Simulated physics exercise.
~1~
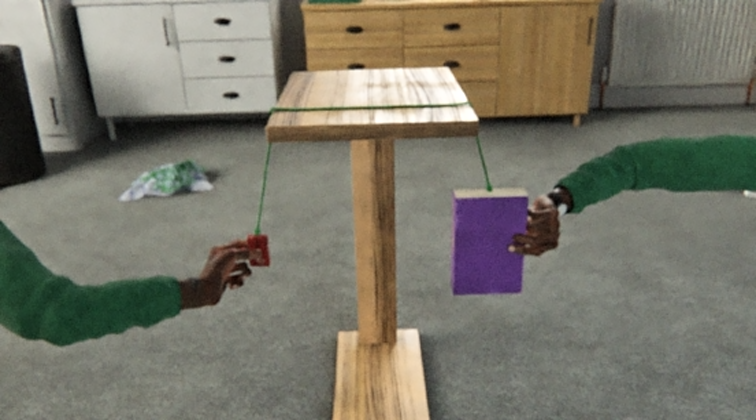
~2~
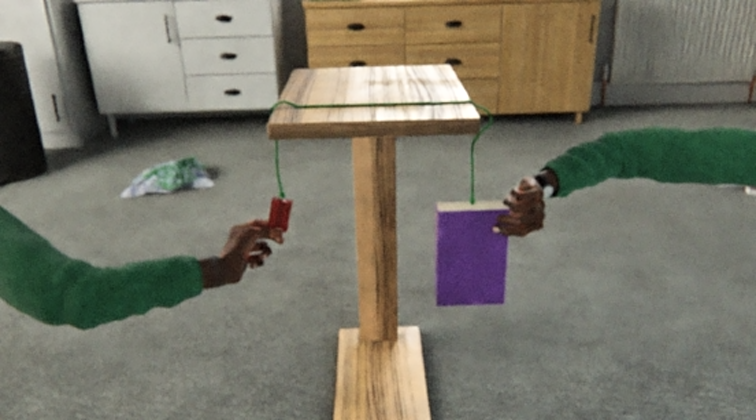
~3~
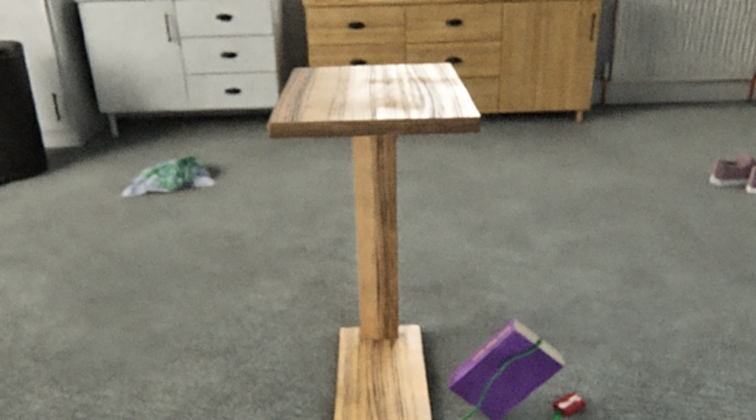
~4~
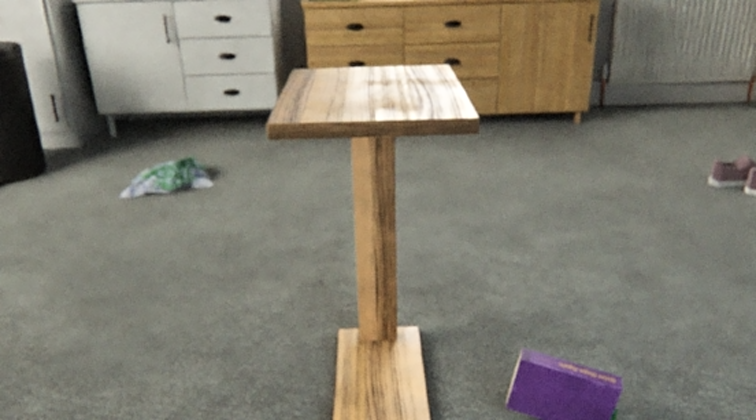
In a room with grey carpet, hands releasing a red matchbox and purple book strung over a wooden stand, both falling right.
